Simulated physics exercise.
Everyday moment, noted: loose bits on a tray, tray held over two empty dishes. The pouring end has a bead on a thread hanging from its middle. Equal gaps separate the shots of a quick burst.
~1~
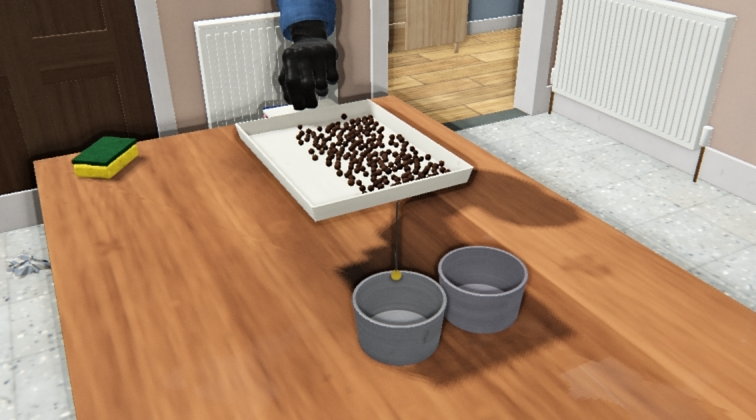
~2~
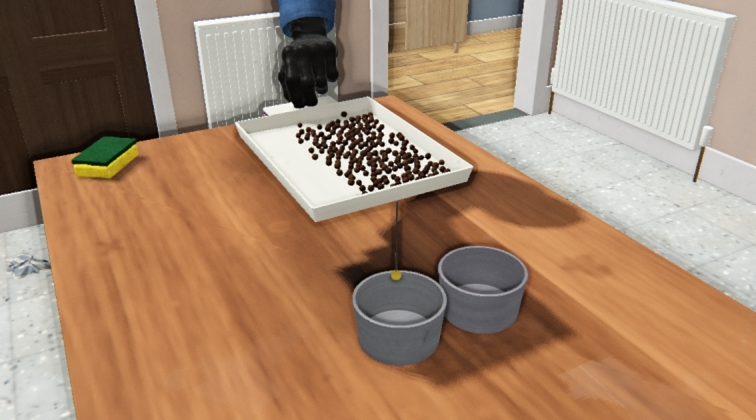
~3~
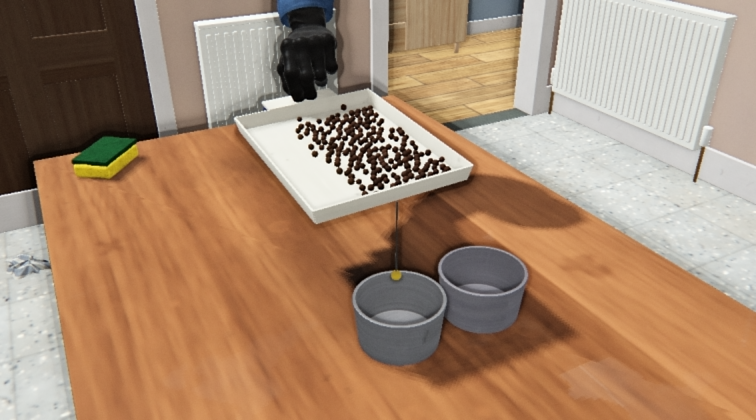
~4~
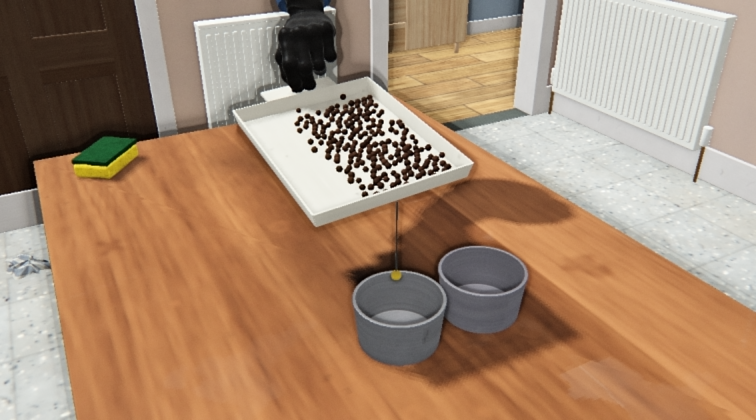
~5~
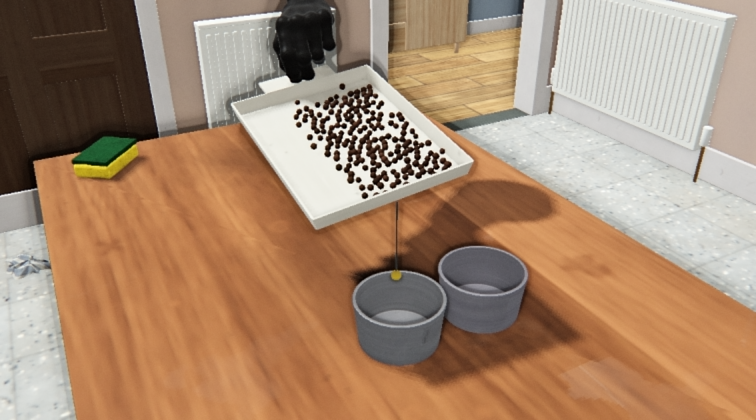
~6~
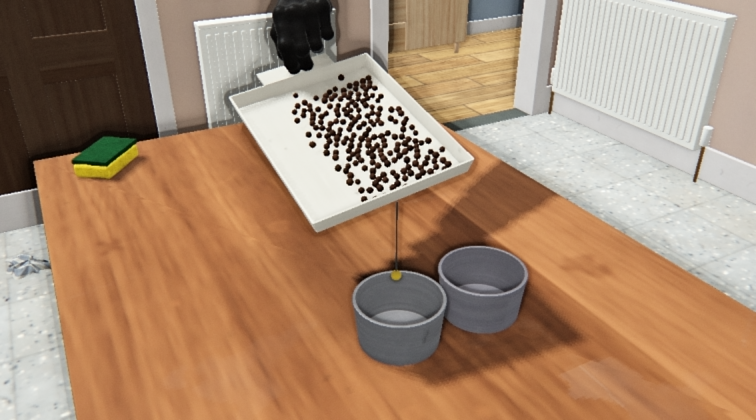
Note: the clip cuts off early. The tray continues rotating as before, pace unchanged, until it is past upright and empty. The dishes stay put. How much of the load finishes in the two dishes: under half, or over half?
Most is lost.
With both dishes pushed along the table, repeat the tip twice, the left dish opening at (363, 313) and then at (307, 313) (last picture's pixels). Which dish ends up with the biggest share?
First try: The left-side dish; second try: The left-side dish.
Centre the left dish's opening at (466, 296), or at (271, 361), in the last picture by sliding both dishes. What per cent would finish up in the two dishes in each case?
Close to 0 in a hundred, then close to 40 in a hundred.
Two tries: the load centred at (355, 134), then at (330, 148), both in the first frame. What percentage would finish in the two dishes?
In order, roughly 0 % and 0 %.
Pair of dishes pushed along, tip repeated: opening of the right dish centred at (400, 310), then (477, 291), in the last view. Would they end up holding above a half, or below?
The dishes end up with the lesser share in the first try and the lesser share in the second.
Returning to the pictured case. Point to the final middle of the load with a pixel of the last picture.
The centre settles at about (309, 369).
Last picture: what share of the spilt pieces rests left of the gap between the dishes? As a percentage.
Around 100 percent of the pieces.
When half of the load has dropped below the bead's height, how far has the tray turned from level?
A tilt of roughly 95°.
Soon, tray tipped steeply; most on the tray; a small part outside both; a small part in the air.
A while on, tray tipped right over; about a quarter on the tray; a stray few in the left dish; about half outside both; about a quarter in the air.
Towards the end, tray tipped past a quarter turn; a stray few in the left dish; nearly all outside both.
Finally, tray tipped past a quarter turn; a stray few in the left dish; none in the right dish; nearly all outside both.
